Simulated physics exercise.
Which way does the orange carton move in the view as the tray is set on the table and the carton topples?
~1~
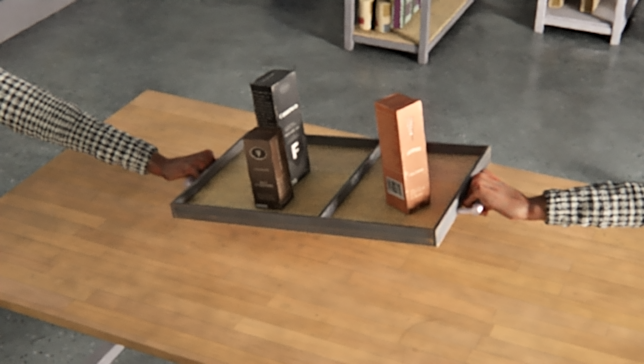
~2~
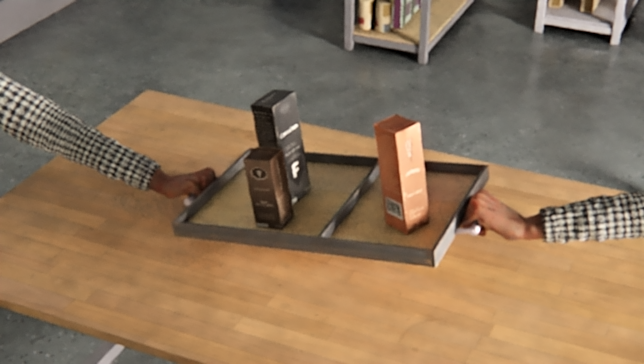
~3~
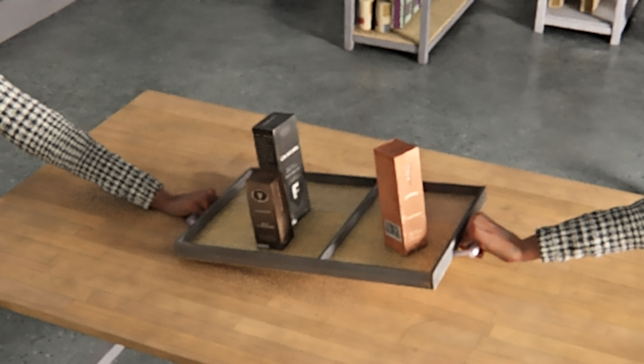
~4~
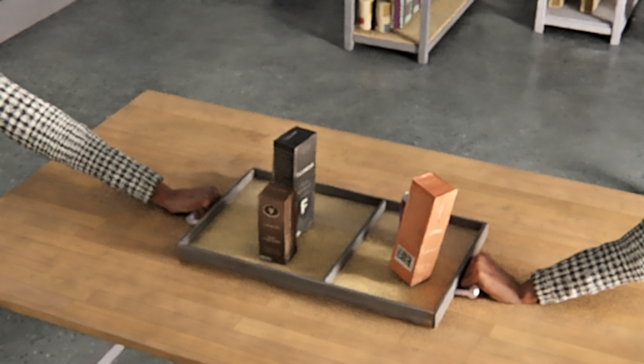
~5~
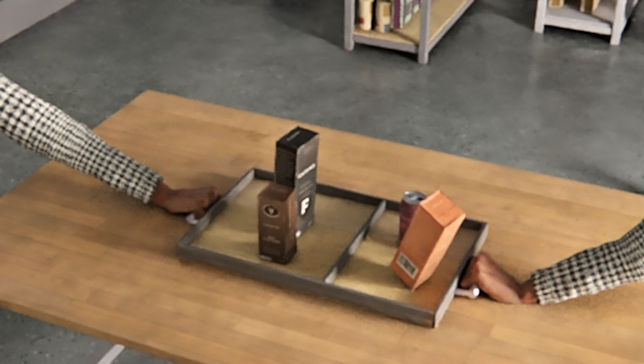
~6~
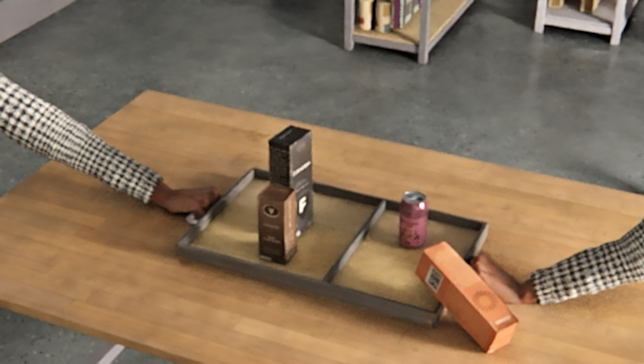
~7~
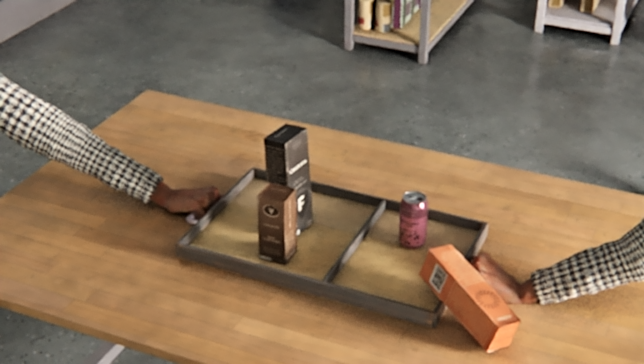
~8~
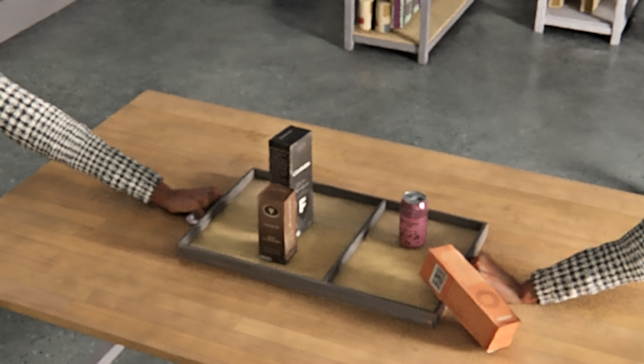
The orange carton moves down in the view, first with the tray and then as it topples over the near edge.
